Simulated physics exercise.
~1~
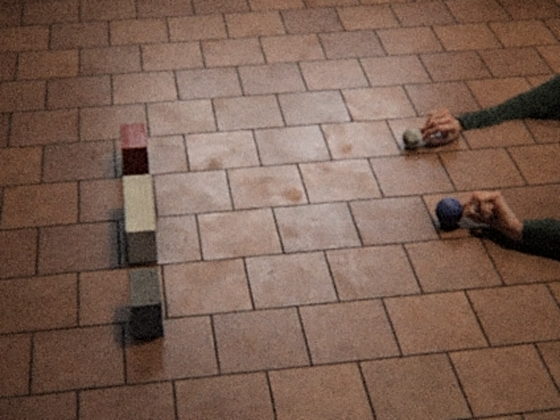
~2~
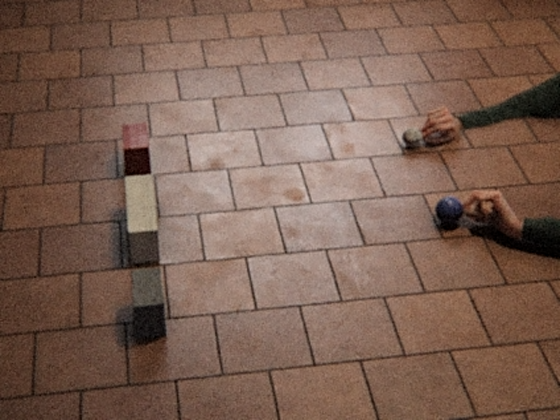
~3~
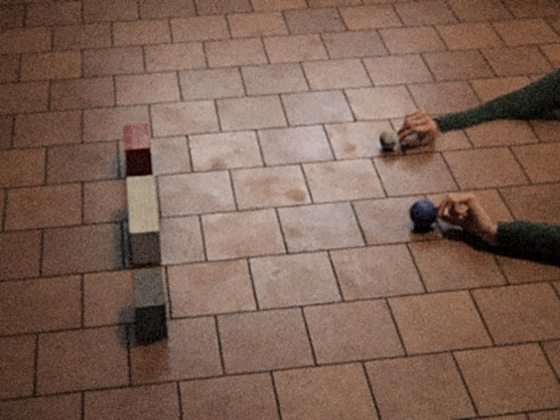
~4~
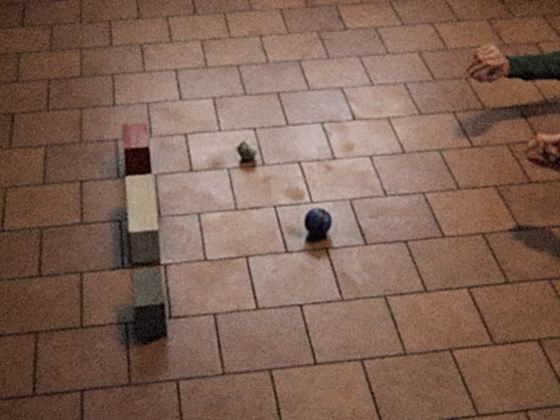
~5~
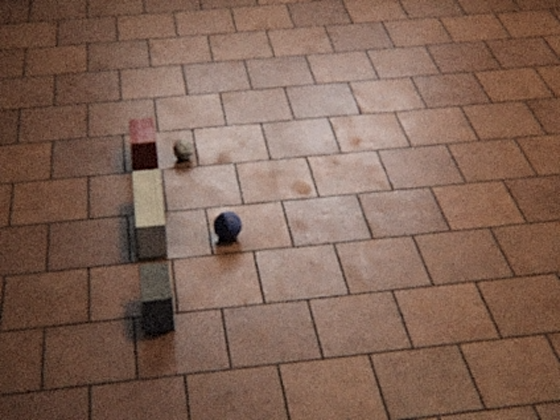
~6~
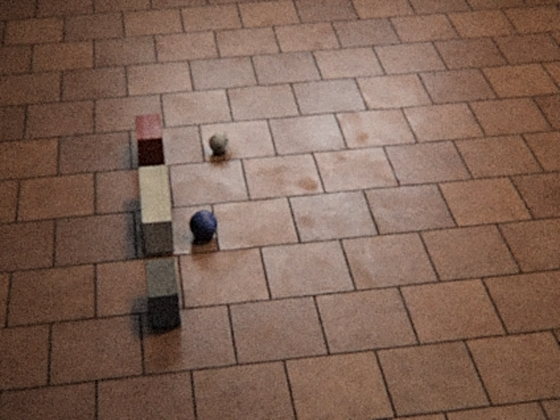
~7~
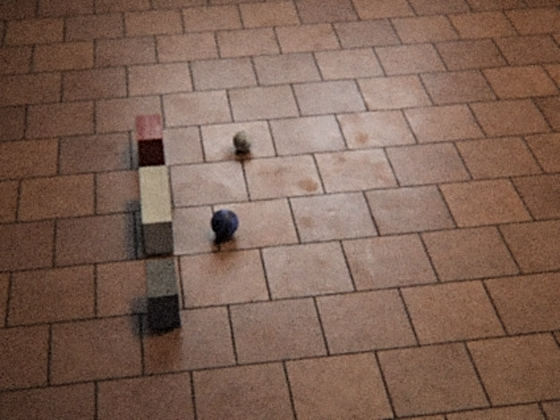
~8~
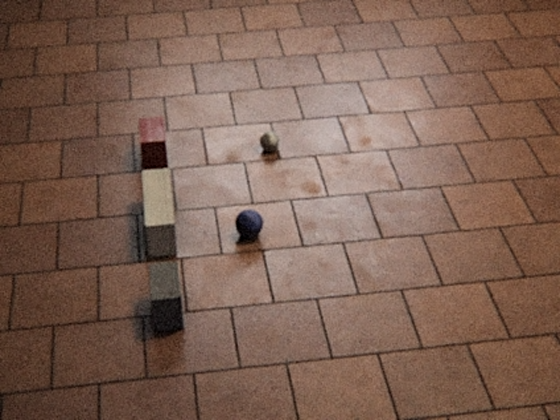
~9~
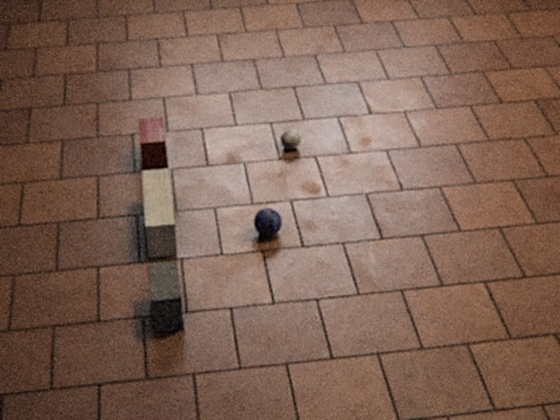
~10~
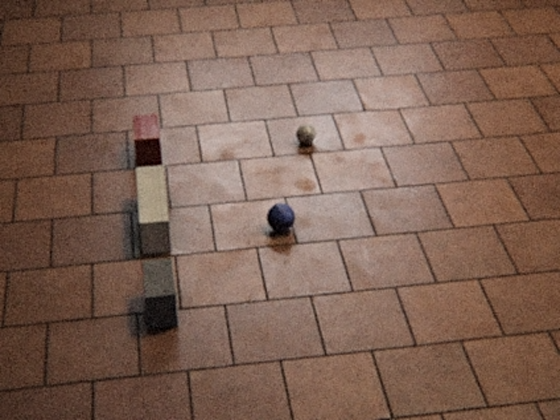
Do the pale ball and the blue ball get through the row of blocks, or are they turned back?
Both balls are turned back at the row of blocks and roll away to the right.
